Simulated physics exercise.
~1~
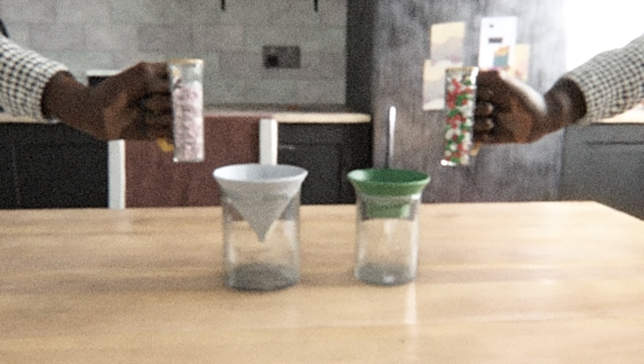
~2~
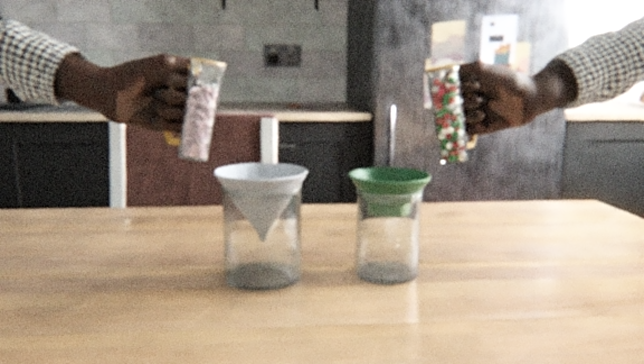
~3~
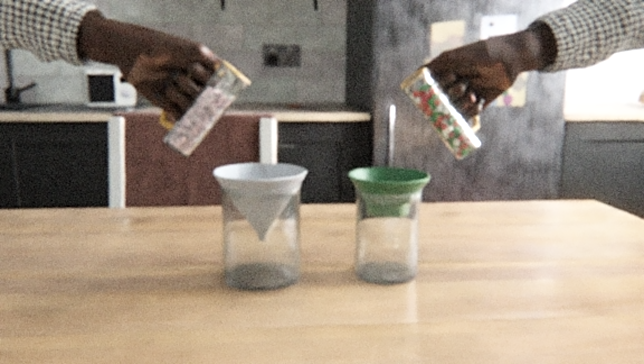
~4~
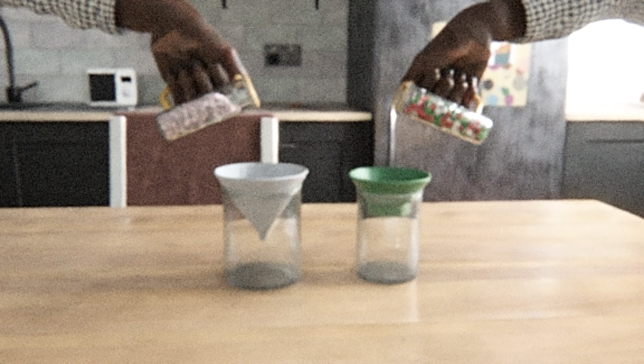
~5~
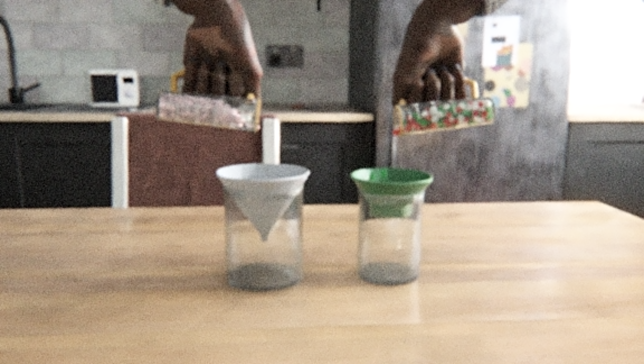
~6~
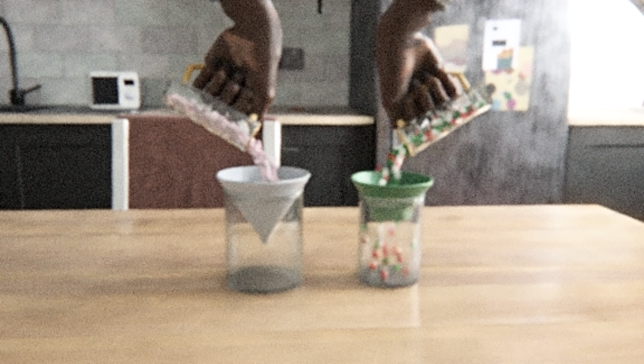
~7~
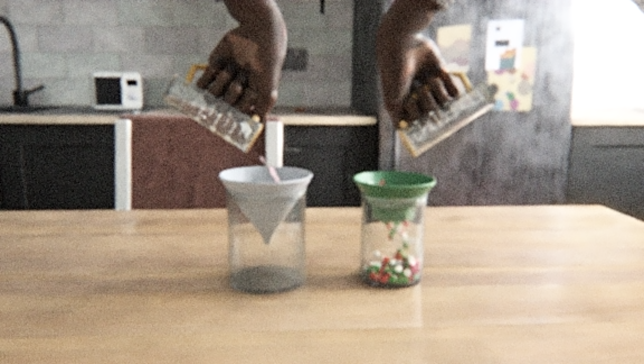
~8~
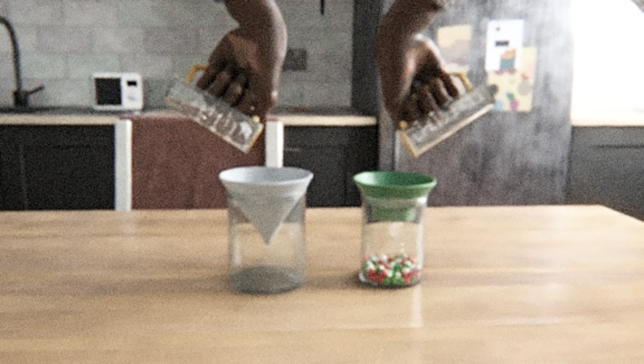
Two hands in checked sleeves hold small clear cups, the left filled with pale pink bits and the right with red, green and white ones, seen from the front across a wooden table in a kitchen. Below them stand two clear jars, a grey funnel in the left and a green funnel in the right. The hands move inward, tipping the cups onto their sides and then further over until both loads pour out. The right load runs through the green funnel and settles in its jar. The pink bits stay in the grey funnel, leaving its jar empty.
